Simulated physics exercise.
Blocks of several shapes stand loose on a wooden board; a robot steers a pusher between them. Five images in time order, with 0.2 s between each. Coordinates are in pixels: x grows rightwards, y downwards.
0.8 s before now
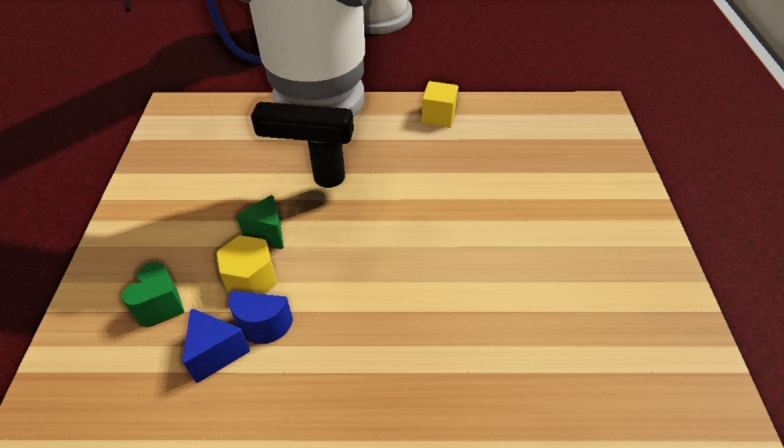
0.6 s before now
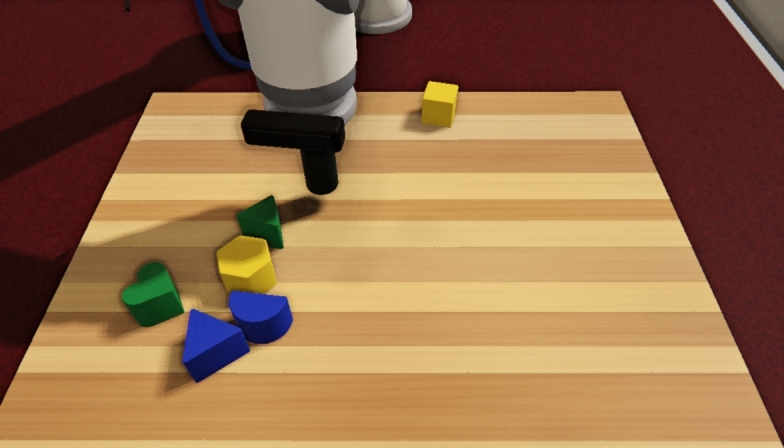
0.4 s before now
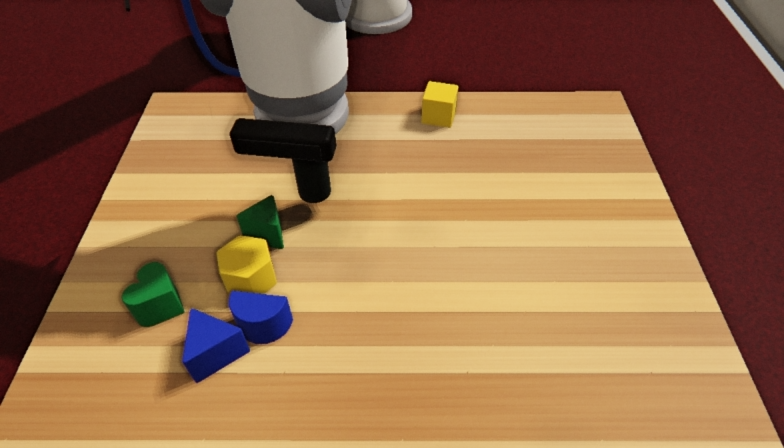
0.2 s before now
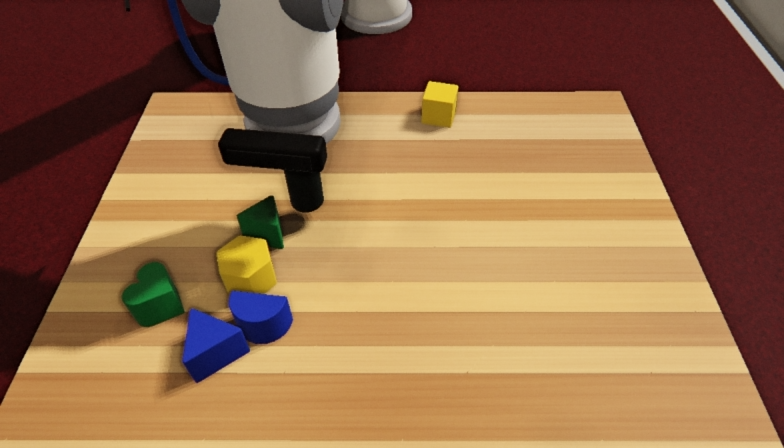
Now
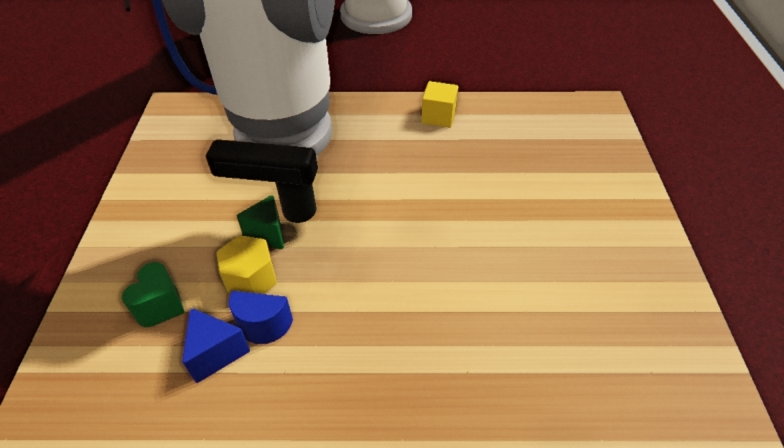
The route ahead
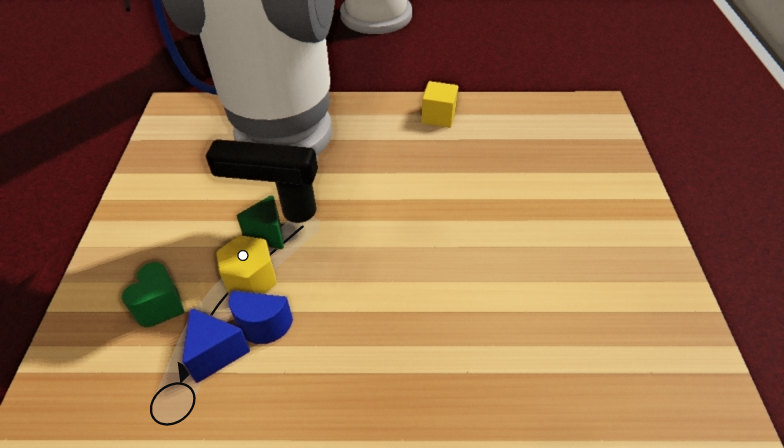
On a wooden board, a robot's black pusher sliding slightly down and left toward a green triangular block, all blocks staying still.
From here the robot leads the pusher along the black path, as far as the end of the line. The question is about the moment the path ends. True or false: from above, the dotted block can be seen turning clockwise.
True.
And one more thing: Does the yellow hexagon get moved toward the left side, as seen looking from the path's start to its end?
No, I don't think so.
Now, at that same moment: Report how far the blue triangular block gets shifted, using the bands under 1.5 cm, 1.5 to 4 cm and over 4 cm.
The best fit is over 4 cm.
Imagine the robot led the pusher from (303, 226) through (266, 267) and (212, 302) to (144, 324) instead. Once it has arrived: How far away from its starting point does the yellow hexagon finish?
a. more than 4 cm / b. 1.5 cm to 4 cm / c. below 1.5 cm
a
Path on the board, from (303, 226) over (252, 270) and (204, 327) to (173, 403); the dot is on the yellow hexagon.
The first path, step by step. One third of the way, pusher at (246, 256); yellow hexagon at (215, 280); blue D-shaped block at (253, 308), turned 20° anticlockwise; green triangular block at (228, 226), turned 60° clockwise.
Two thirds of the way, pusher at (197, 313); blue triangular block at (185, 369), turned 60° anticlockwise; yellow hexagon at (154, 339), turned 20° clockwise; blue D-shaped block at (253, 310), turned 25° anticlockwise; green triangular block at (228, 226), turned 60° clockwise.
At the end, pusher at (163, 391); blue triangular block at (185, 410), turned 85° anticlockwise; yellow hexagon at (99, 399), turned 85° clockwise; blue D-shaped block at (253, 310), turned 25° anticlockwise; green triangular block at (228, 226), turned 60° clockwise.
